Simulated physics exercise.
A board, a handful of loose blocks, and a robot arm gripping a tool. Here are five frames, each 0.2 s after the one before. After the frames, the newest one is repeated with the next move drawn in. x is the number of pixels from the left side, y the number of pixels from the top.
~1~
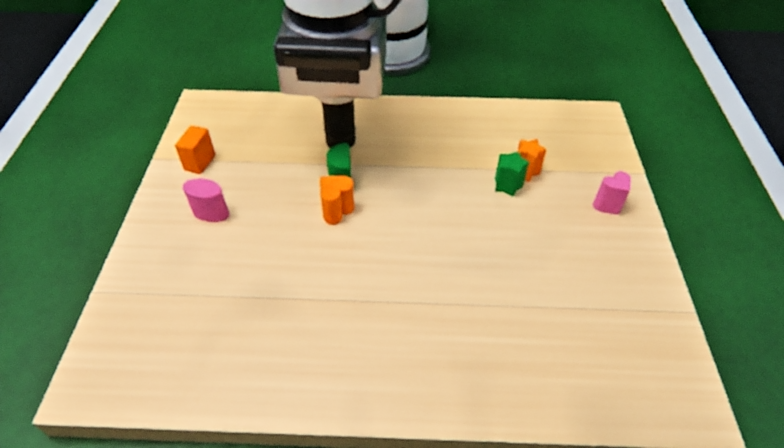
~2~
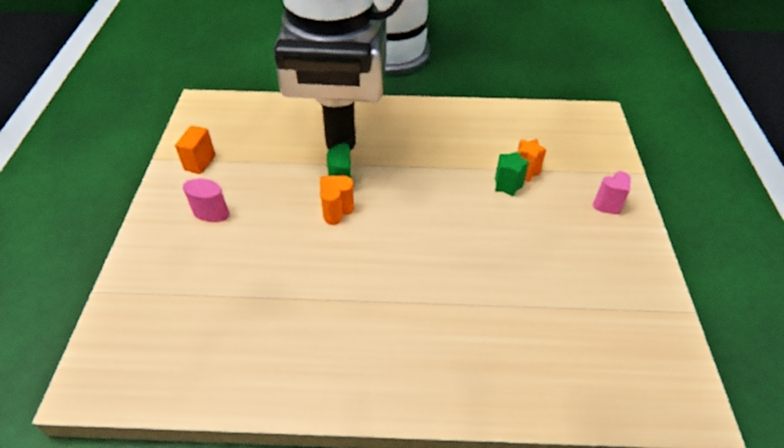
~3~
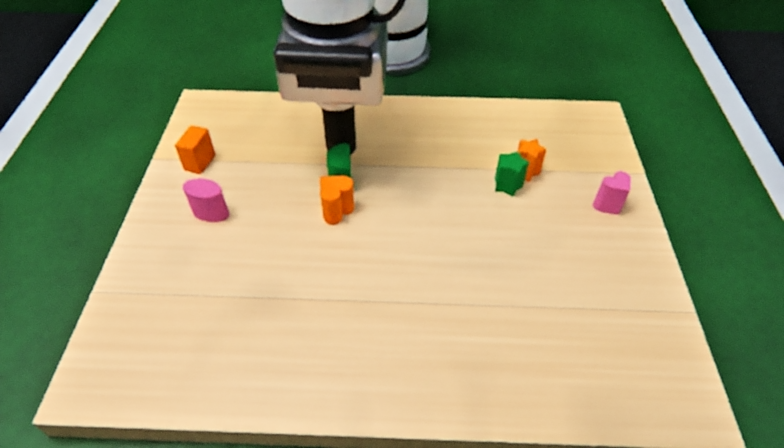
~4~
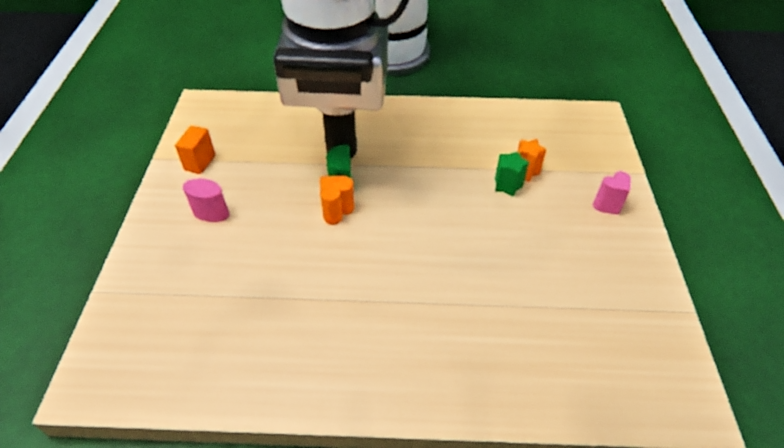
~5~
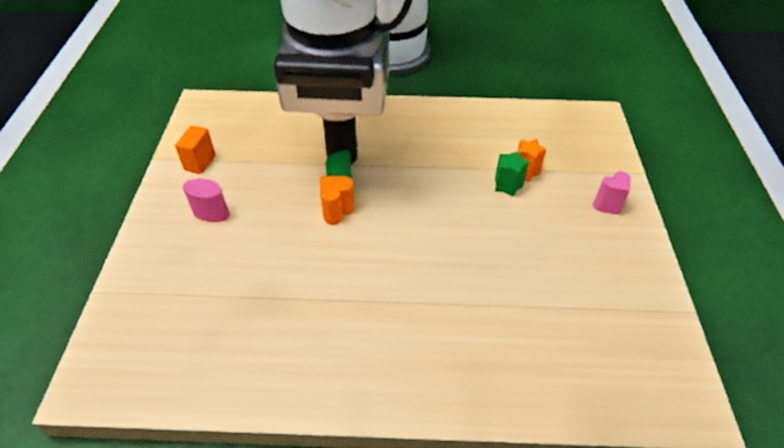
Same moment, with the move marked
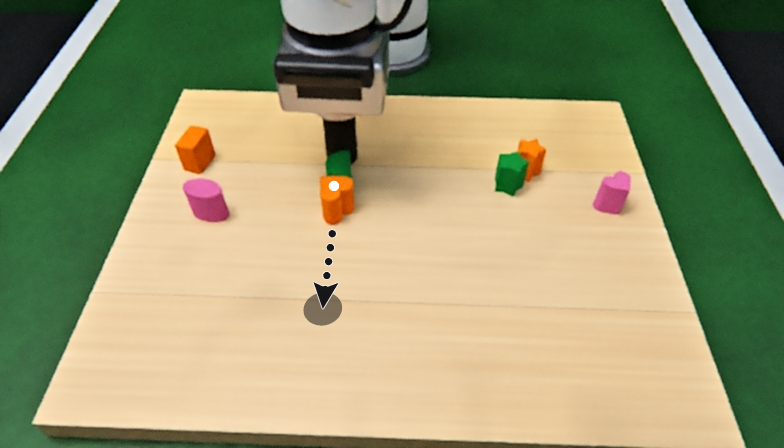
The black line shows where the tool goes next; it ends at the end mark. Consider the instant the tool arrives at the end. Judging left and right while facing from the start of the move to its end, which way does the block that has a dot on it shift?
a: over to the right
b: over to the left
(a)
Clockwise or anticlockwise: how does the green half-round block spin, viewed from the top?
From above, the turn goes anticlockwise.
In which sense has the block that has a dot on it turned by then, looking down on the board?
From overhead, the rotation is clockwise.
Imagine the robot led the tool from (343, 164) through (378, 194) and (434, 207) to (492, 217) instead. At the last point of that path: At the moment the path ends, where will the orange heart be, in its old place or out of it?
It will be nudged away from its spot.
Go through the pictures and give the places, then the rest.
The first picture shows tool tip (341, 142); block tops, orange heart (334, 186); green half-round block (339, 155).
The second picture shows tool (341, 144); blocks unchanged.
The third picture shows tool (341, 148); blocks unchanged.
The fourth picture shows tool (342, 152); green half-round block (339, 156).
The fifth picture shows tool (338, 162); orange heart (334, 186); green half-round block (338, 162).
Path on the board, in a line from (343, 164) to (323, 309); the dot is on the orange heart.
What follows on the original path. One third of the way, tool (336, 200); orange heart (324, 232), turned 40° clockwise; green half-round block (336, 209), turned 15° anticlockwise.
Two thirds of the way, tool (329, 247); orange heart (304, 283), turned 60° clockwise; green half-round block (328, 261).
At the end, tool (322, 303); orange heart (285, 310), turned 110° clockwise; green half-round block (333, 321), turned 30° anticlockwise.
